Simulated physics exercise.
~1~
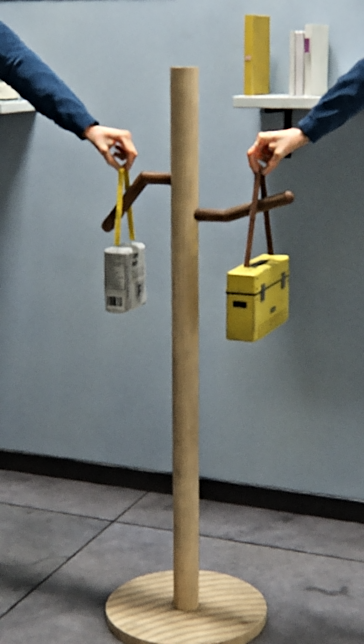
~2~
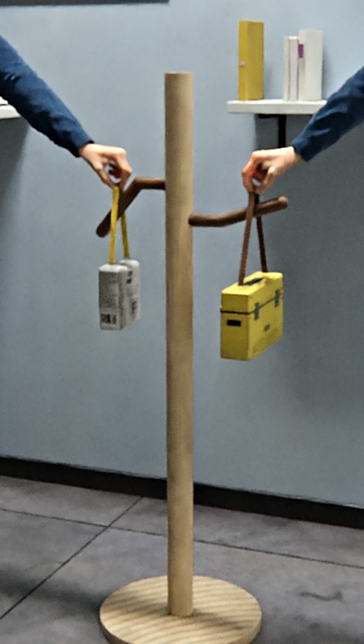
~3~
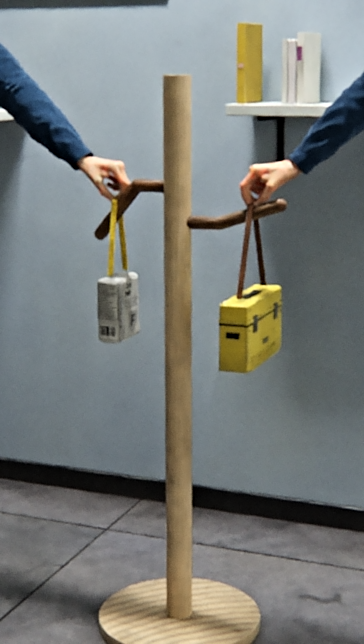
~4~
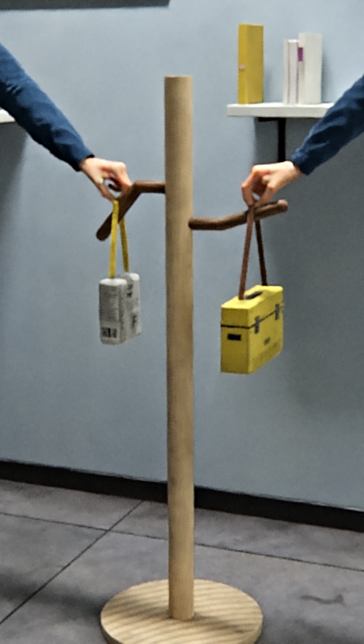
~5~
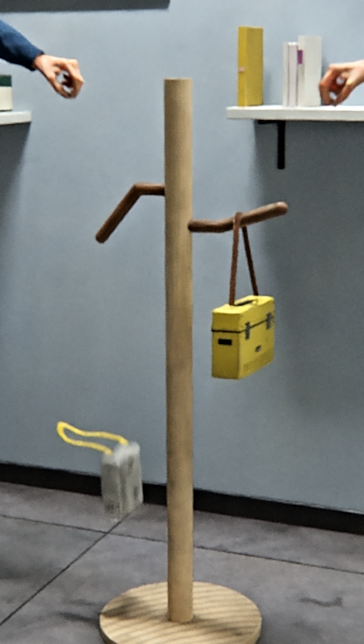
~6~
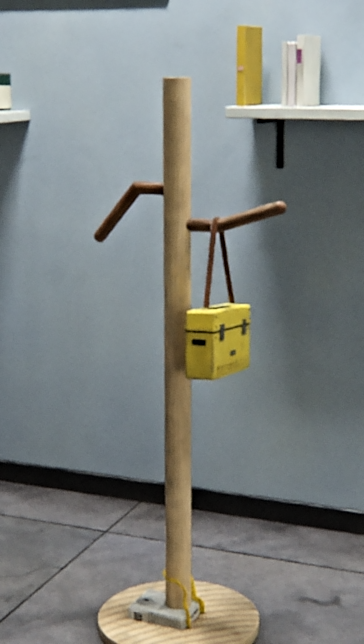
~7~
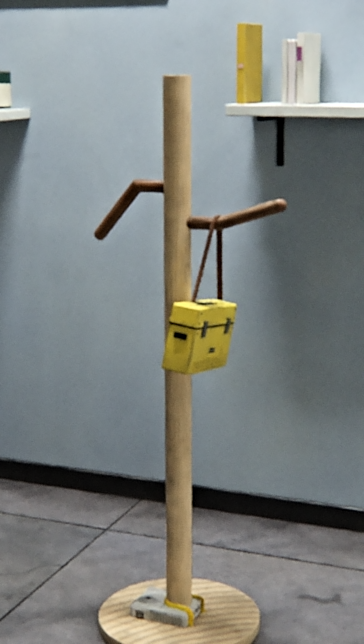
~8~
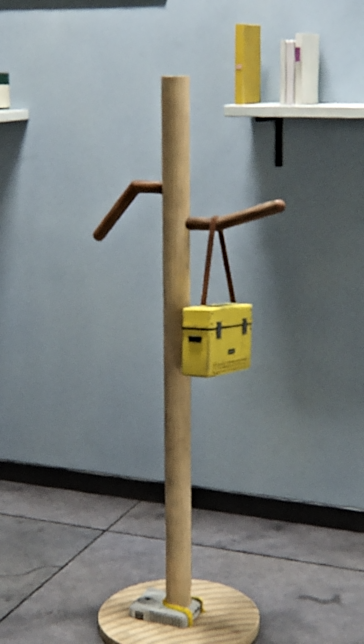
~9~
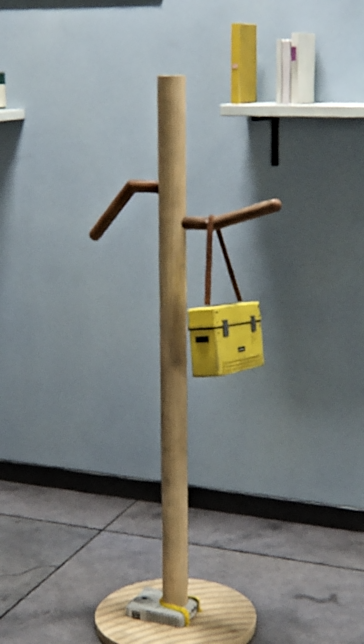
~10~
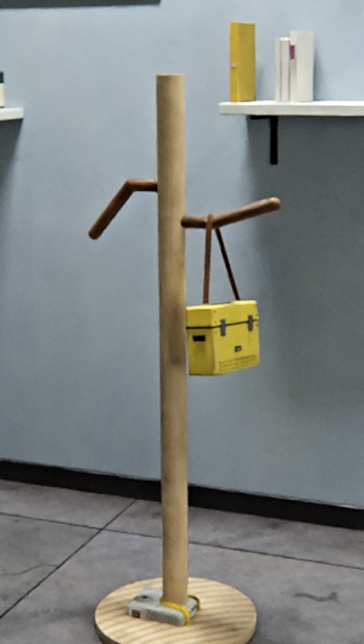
At the start, two hands reach in from either side of a wooden post, holding a small whitish pouch by a yellow loop at the left peg and a yellow case by a brown strap at the right peg. The hands lower them slightly, then let go and draw back. The pouch slips off the downward-bent left peg and falls, while the case stays hanging and slides along its peg toward the post. The case swings a little left and then right. It ends with the pouch lying on its side on the round base and the case still hanging.
